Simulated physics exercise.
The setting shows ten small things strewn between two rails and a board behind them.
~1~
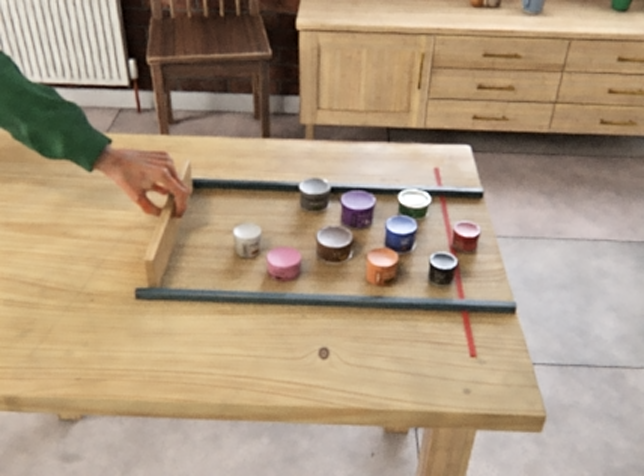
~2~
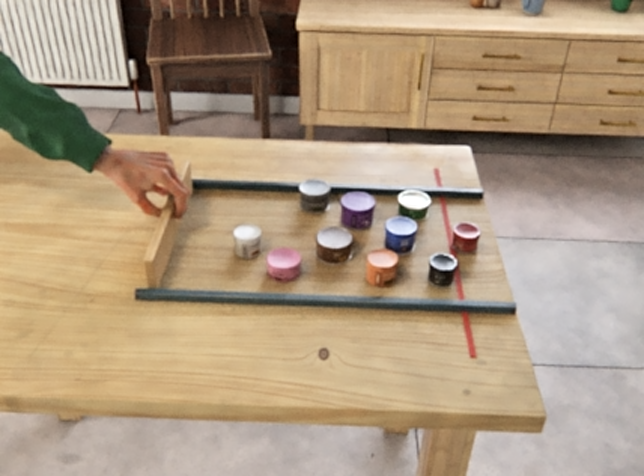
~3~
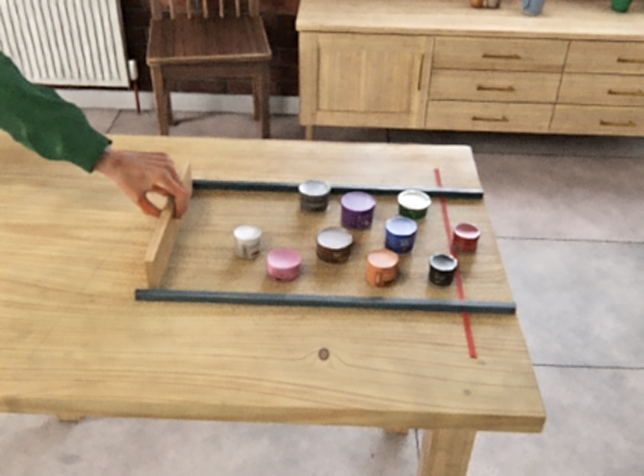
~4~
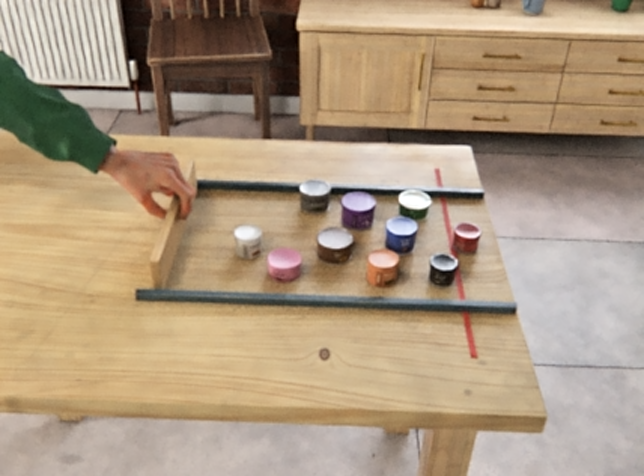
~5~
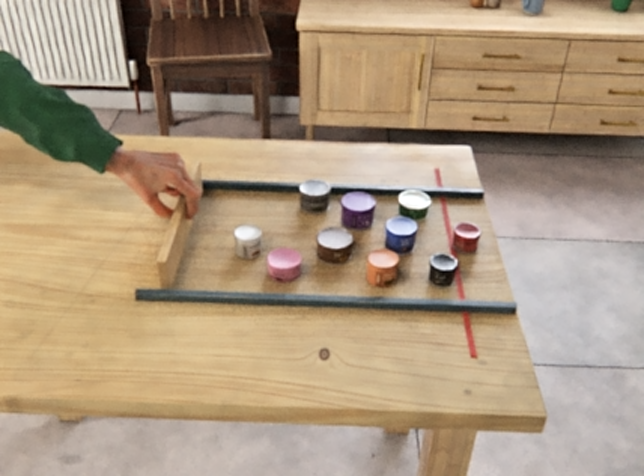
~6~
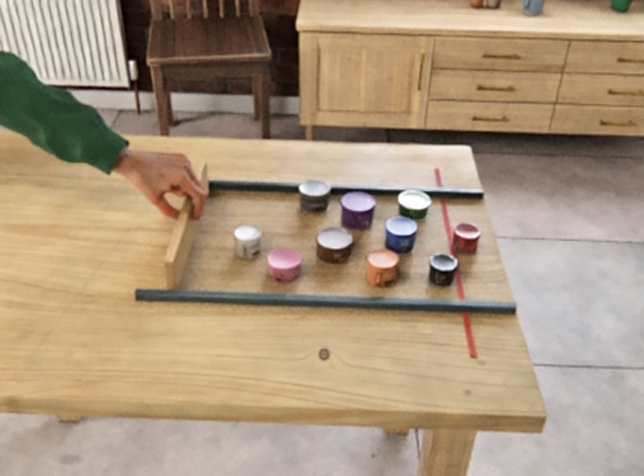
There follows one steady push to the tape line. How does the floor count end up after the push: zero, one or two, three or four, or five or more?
Once it stops, the band for pieces knocked off is one to two, pretty clearly.
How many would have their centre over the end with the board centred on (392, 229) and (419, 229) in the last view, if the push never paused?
Count one: 0; count two: 0.
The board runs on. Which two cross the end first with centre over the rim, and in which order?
The black tin goes first, followed by the red pot.
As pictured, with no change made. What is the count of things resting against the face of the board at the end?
The count in contact is 4.
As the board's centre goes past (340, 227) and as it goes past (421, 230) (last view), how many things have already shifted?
The first count is 7, and then it's 10.
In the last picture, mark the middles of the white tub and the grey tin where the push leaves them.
In the last picture they sit at about (469, 254) and about (460, 200).
Early on, none off yet; red pot at rest near (466, 239); black tin at rest near (442, 271); green pot at rest near (414, 207).
A while later, none off yet; red pot at rest near (466, 239); black tin travelled about its own width near (482, 273); green pot travelled about its own width near (446, 210).
Finally, the number that fall off is one or two; lost, black tin and red pot.
